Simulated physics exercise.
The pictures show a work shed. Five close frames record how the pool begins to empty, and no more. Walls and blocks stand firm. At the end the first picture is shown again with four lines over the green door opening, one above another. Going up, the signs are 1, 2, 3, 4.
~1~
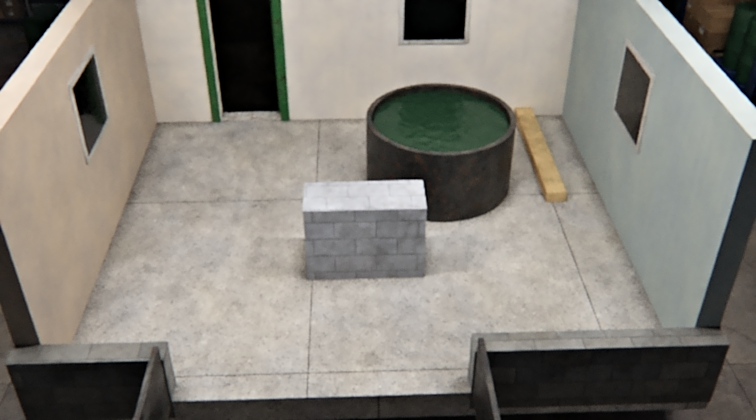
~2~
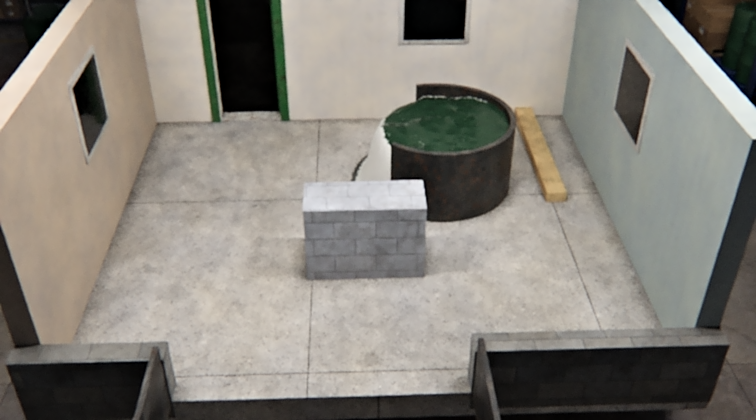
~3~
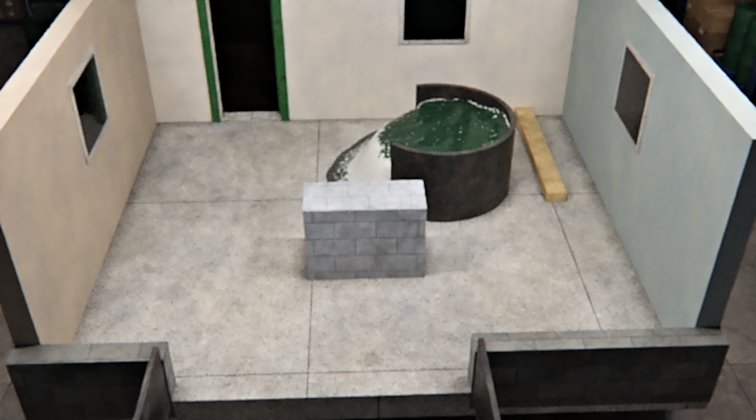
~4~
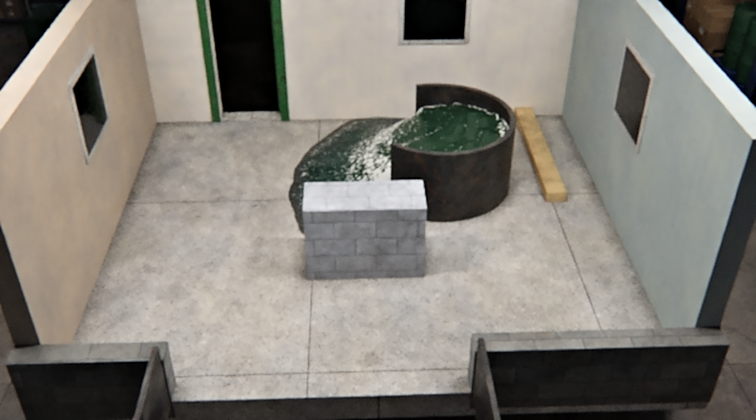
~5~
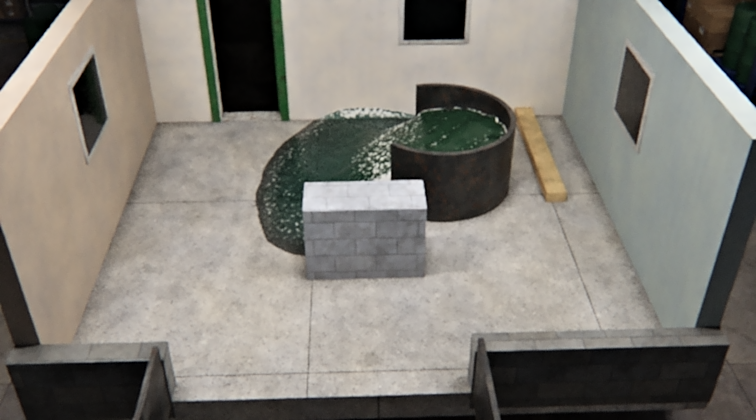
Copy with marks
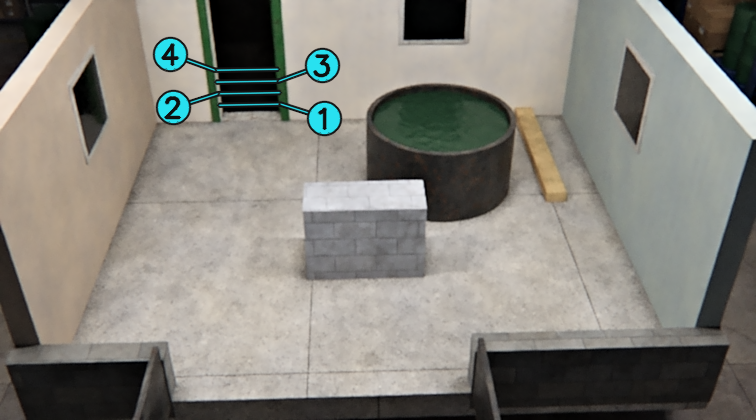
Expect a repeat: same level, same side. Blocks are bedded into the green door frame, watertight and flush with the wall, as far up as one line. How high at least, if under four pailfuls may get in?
Choose 1.
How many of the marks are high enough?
All of them.
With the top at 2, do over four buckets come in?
No, that is safe.
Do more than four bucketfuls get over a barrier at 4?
No, not at all.
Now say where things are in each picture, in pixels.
In the first picture, water in the pool at rest, its middle at (441, 122); foot of the green doorway at (251, 121); open gate at (320, 333).
In the second picture, water covers 2 % of the ground, its front hidden from here.
In the third picture, front seen at (345, 159), 5 % of the ground wet.
In the fourth picture, front seen at (349, 128), 12 % of the ground wet.
In the fifth picture, front seen at (280, 235), 18 % of the ground wet.
On the marked copy, 1 at (250, 104); 2 at (248, 93); 3 at (247, 81); 4 at (246, 69); from the bottom up 1, 2, 3, 4.
Choosing 1, a splash gets over, under a bucket.
Choosing 2, nothing gets over.
Choosing 3, nothing gets over.
Choosing 4, nothing gets over.
